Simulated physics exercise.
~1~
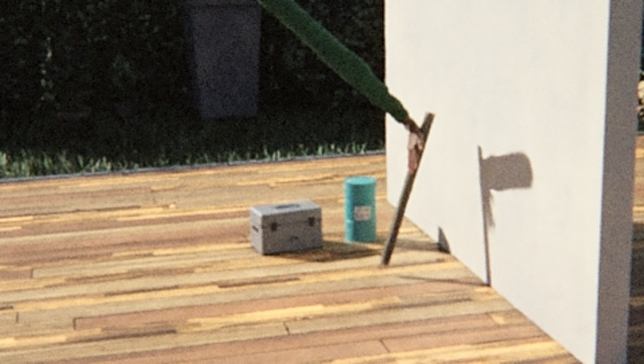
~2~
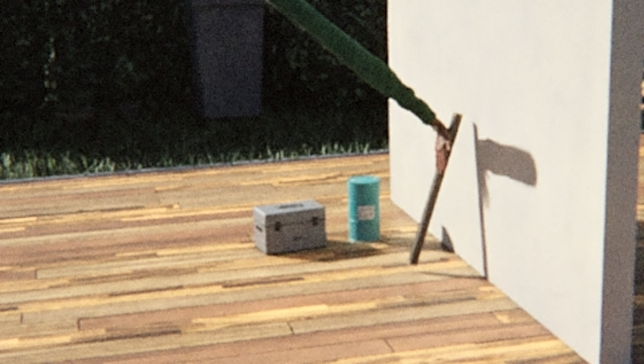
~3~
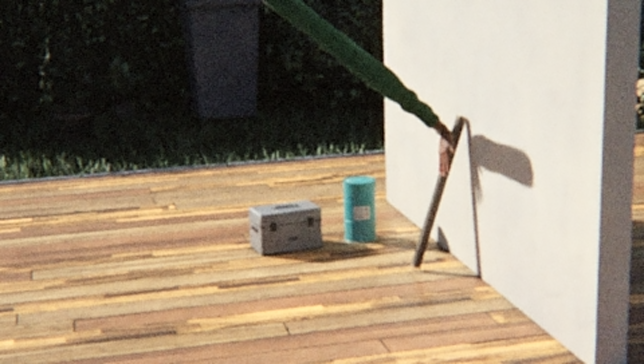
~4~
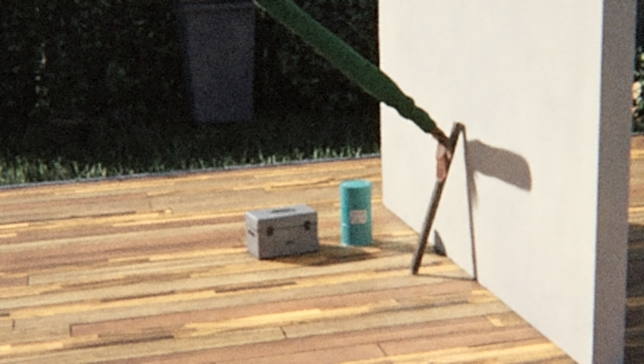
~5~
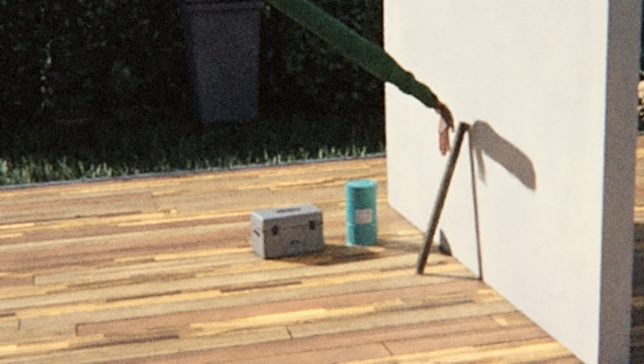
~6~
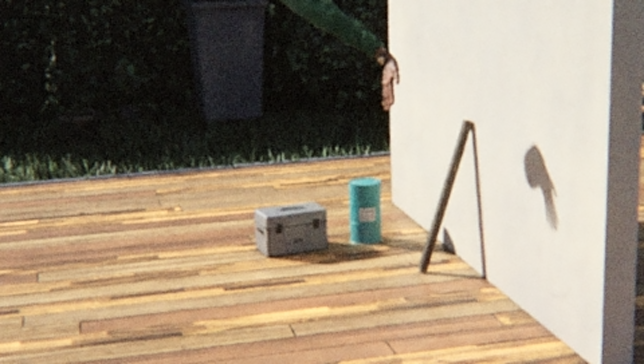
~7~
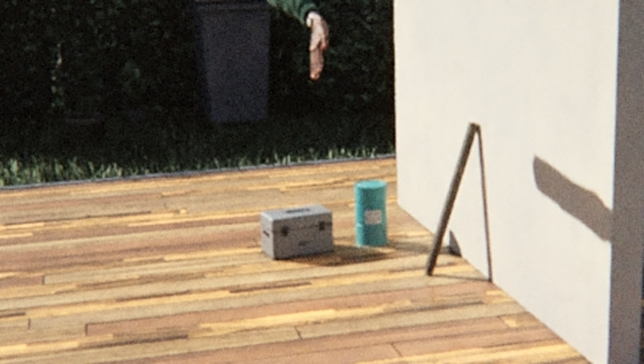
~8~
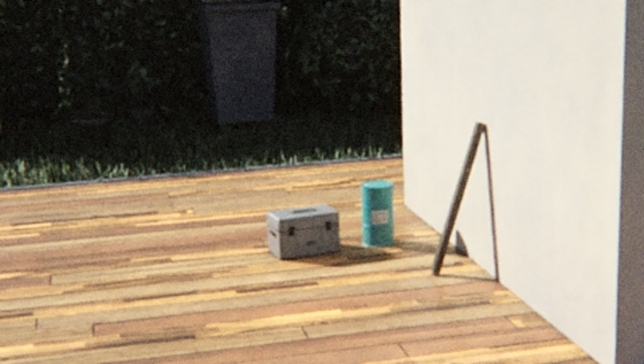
On a sunlit wooden deck beside a bare white wall, a green-sleeved arm moved a black pole to the right and leaned it against the wall, then let go and drew back, leaving the pole propped up near a grey toolbox and turquoise canister.
